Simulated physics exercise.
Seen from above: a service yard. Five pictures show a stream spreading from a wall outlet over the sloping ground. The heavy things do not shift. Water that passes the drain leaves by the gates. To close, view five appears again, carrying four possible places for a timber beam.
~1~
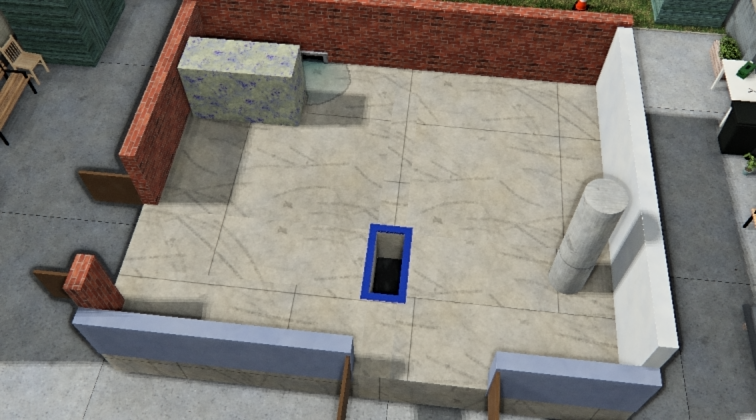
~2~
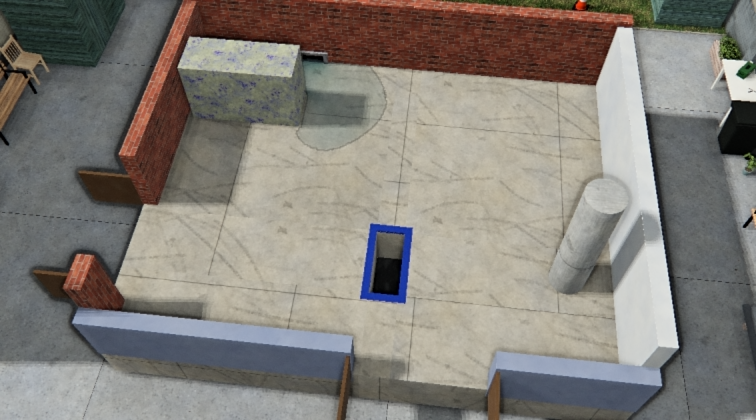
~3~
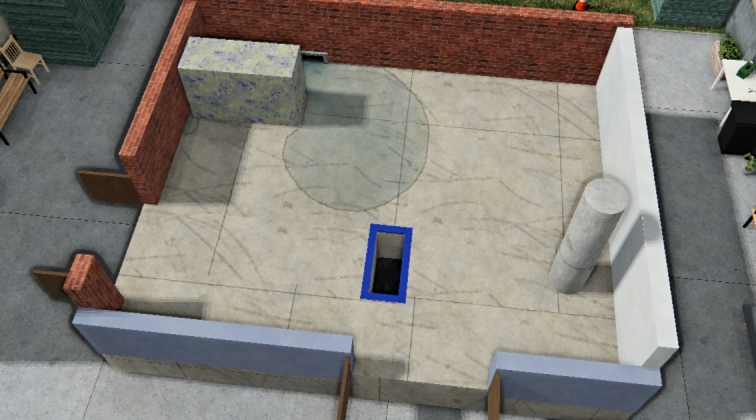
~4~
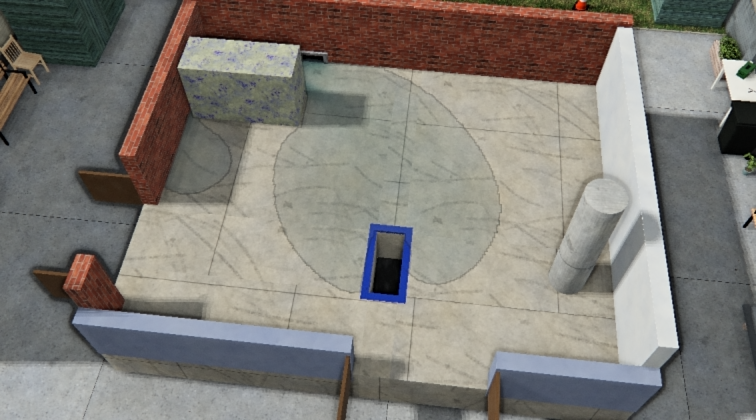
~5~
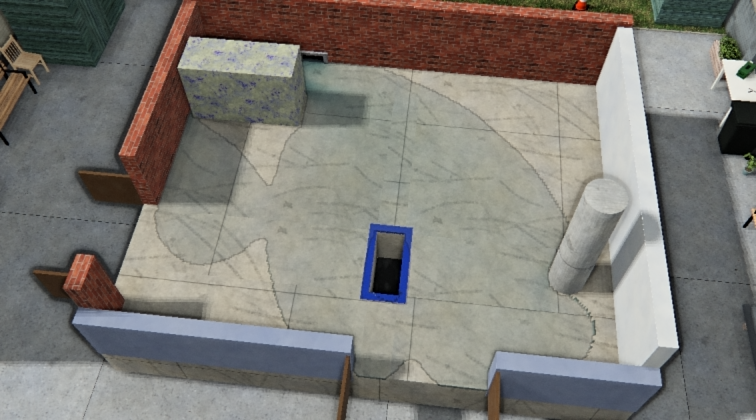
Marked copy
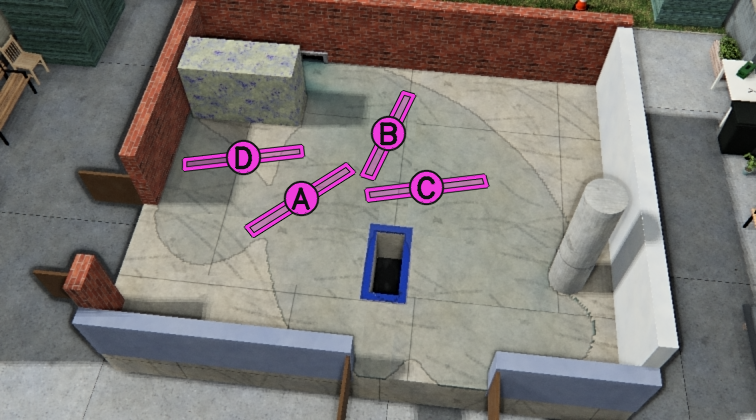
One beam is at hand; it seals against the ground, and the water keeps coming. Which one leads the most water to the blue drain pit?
Best: D.
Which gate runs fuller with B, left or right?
The right one.
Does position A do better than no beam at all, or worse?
Position A is worse.
In magenta, A from (250, 231) to (349, 168); B from (367, 176) to (408, 94); C from (367, 195) to (485, 180); D from (184, 164) to (301, 151).
With A, about 18 % of the stream goes into the blue drain pit, about 81 % out by the gates.
With B, about 21 % of the stream goes into the blue drain pit, about 75 % out by the gates.
With C, about 17 % of the stream goes into the blue drain pit, about 82 % out by the gates.
With D, about 26 % of the stream goes into the blue drain pit, about 73 % out by the gates.
